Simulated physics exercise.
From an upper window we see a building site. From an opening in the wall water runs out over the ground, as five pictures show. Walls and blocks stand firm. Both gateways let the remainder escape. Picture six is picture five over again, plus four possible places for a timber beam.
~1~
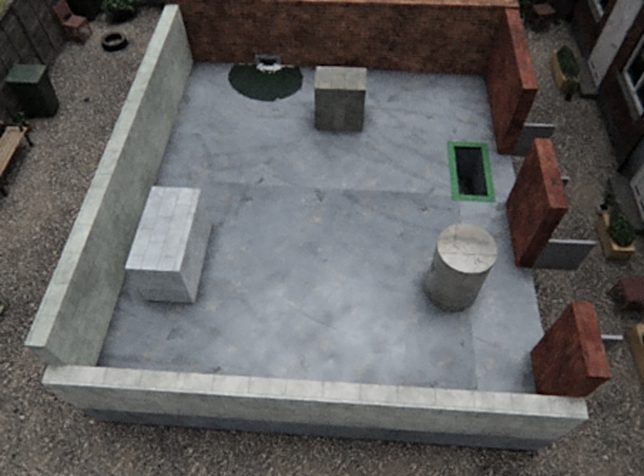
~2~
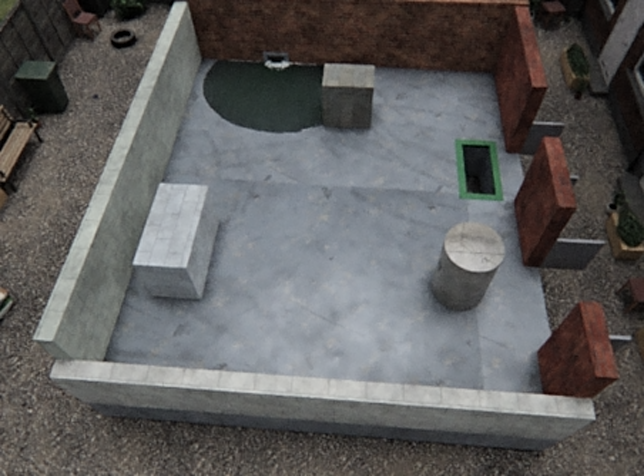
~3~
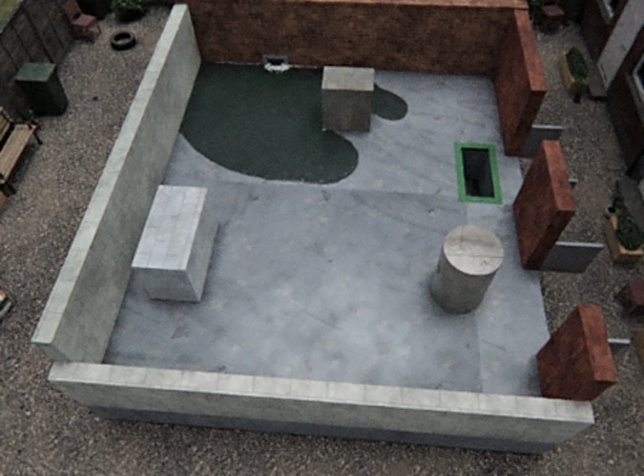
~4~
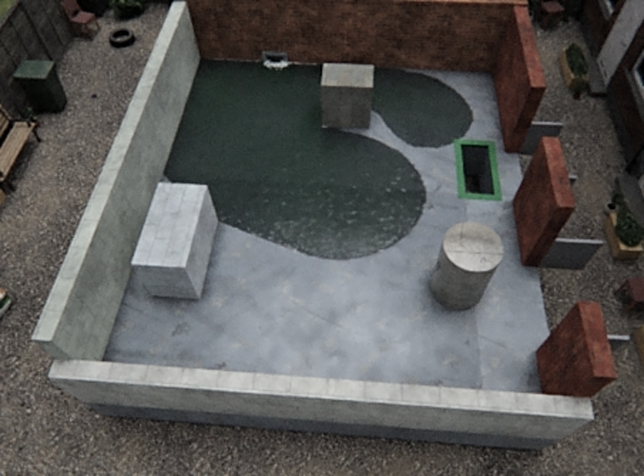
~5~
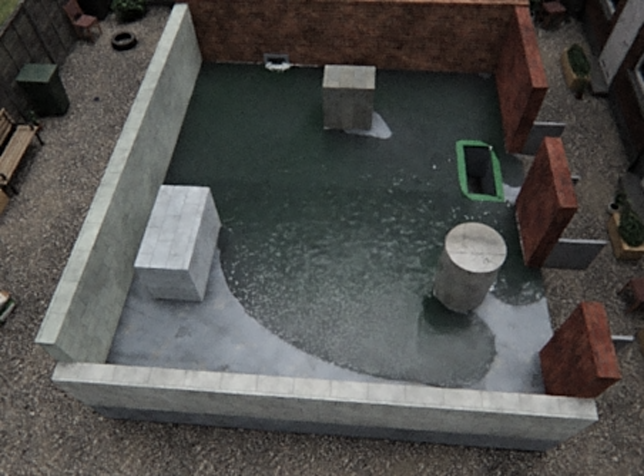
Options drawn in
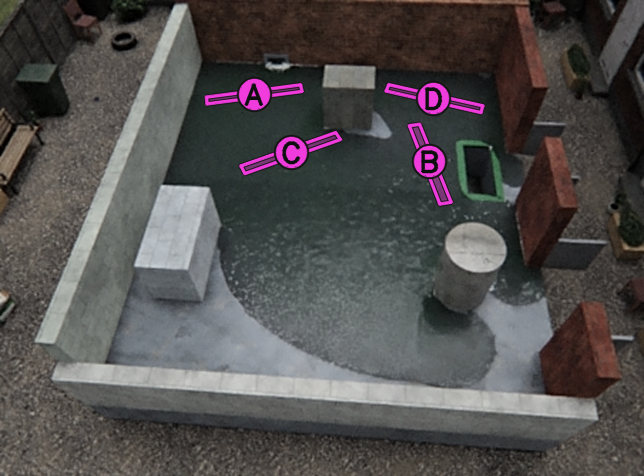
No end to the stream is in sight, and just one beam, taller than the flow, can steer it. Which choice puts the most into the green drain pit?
It is A.
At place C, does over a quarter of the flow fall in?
Yes.
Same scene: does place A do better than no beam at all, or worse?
Better.
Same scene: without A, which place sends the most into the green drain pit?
Here it is place C.
On the marked copy, A from (206, 100) to (301, 88); B from (414, 125) to (445, 203); C from (242, 169) to (338, 136); D from (387, 87) to (481, 109).
For place A, about 62 % of the stream runs into the green drain pit, about 37 % out by the gates.
For place B, about 20 % of the stream runs into the green drain pit, about 79 % out by the gates.
For place C, about 37 % of the stream runs into the green drain pit, about 63 % out by the gates.
For place D, about 24 % of the stream runs into the green drain pit, about 76 % out by the gates.
